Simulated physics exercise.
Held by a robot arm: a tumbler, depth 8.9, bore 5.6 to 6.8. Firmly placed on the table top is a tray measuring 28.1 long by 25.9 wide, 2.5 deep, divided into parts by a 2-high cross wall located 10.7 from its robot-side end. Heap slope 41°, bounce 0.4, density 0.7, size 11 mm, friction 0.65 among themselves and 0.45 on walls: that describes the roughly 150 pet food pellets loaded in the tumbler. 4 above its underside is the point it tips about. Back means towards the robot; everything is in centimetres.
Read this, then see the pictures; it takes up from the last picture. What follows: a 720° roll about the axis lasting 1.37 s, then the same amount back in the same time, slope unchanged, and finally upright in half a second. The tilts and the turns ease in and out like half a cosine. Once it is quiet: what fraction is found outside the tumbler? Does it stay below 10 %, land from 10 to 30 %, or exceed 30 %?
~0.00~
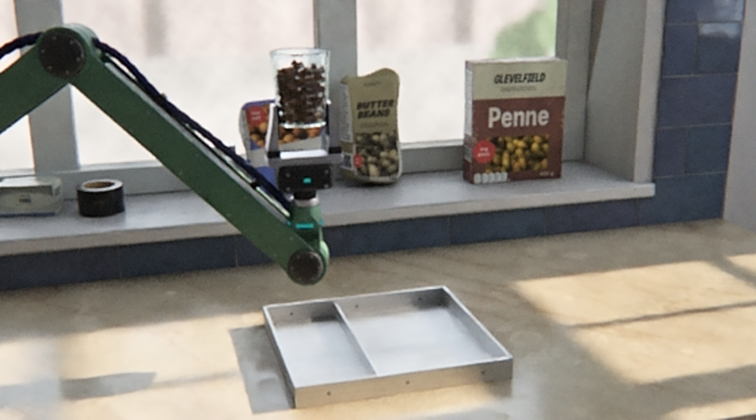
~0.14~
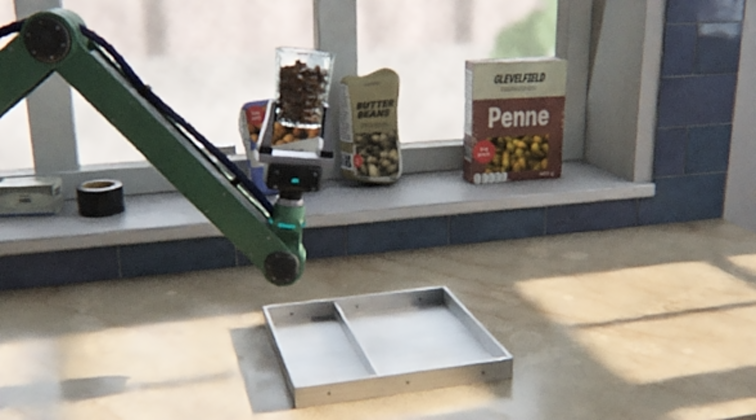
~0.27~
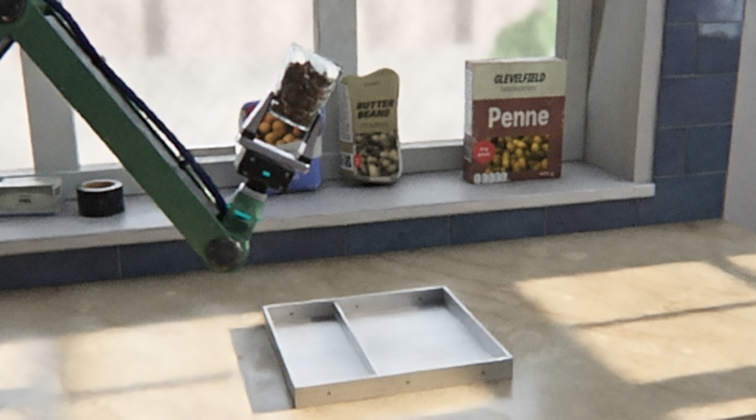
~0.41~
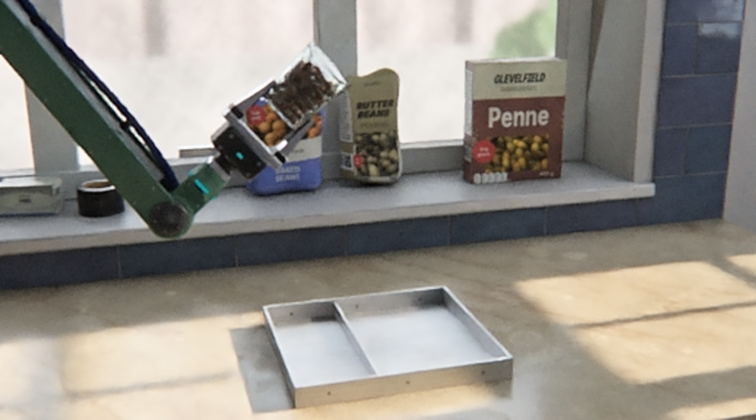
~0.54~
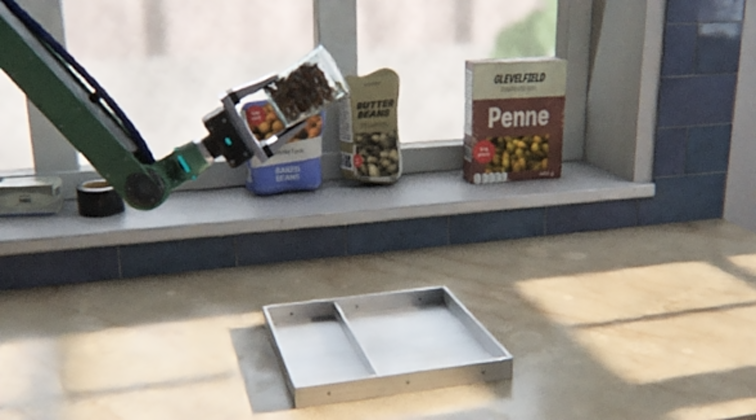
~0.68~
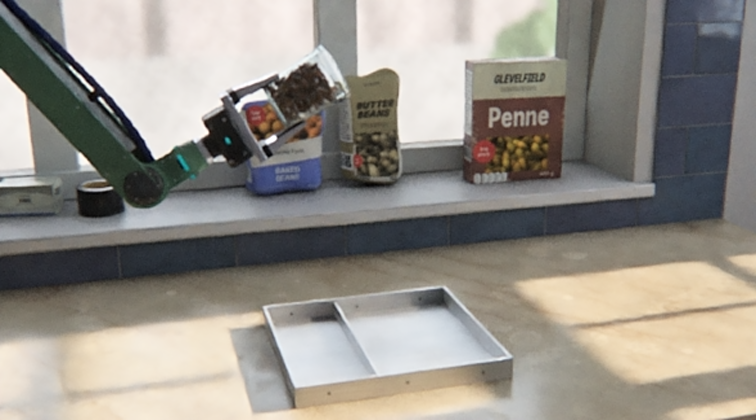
It stays below 10 %.
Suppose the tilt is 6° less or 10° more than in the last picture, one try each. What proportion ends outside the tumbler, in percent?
About 0 and 15 per cent.
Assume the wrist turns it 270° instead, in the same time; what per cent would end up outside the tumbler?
Roughly 0 %.
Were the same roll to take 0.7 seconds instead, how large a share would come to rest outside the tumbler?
Estimated share: Close to 0 %.
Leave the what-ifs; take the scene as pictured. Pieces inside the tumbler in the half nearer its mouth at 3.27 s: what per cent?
Some 45 per cent.
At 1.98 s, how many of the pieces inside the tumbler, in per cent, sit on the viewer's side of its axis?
Viewer-side fraction of pieces: Approx. 50 %.
After 1.98 s, tipped 62°, highest piece 40 above the table; 149 in the tumbler, 1 in flight or on a rim.
After 3.27 s, tipped 62°, highest piece 41 above the table; 148 in the tumbler, 2 in the far-side part.
After 4.12 s, upright, highest piece 41 above the table; 148 in the tumbler, 2 in the far-side part.
After 4.82 s, upright, highest piece 41 above the table; 148 in the tumbler, 2 in the far-side part.
At rest, 148 in the tumbler, 2 in the far-side part. That is 1 % outside the tumbler.
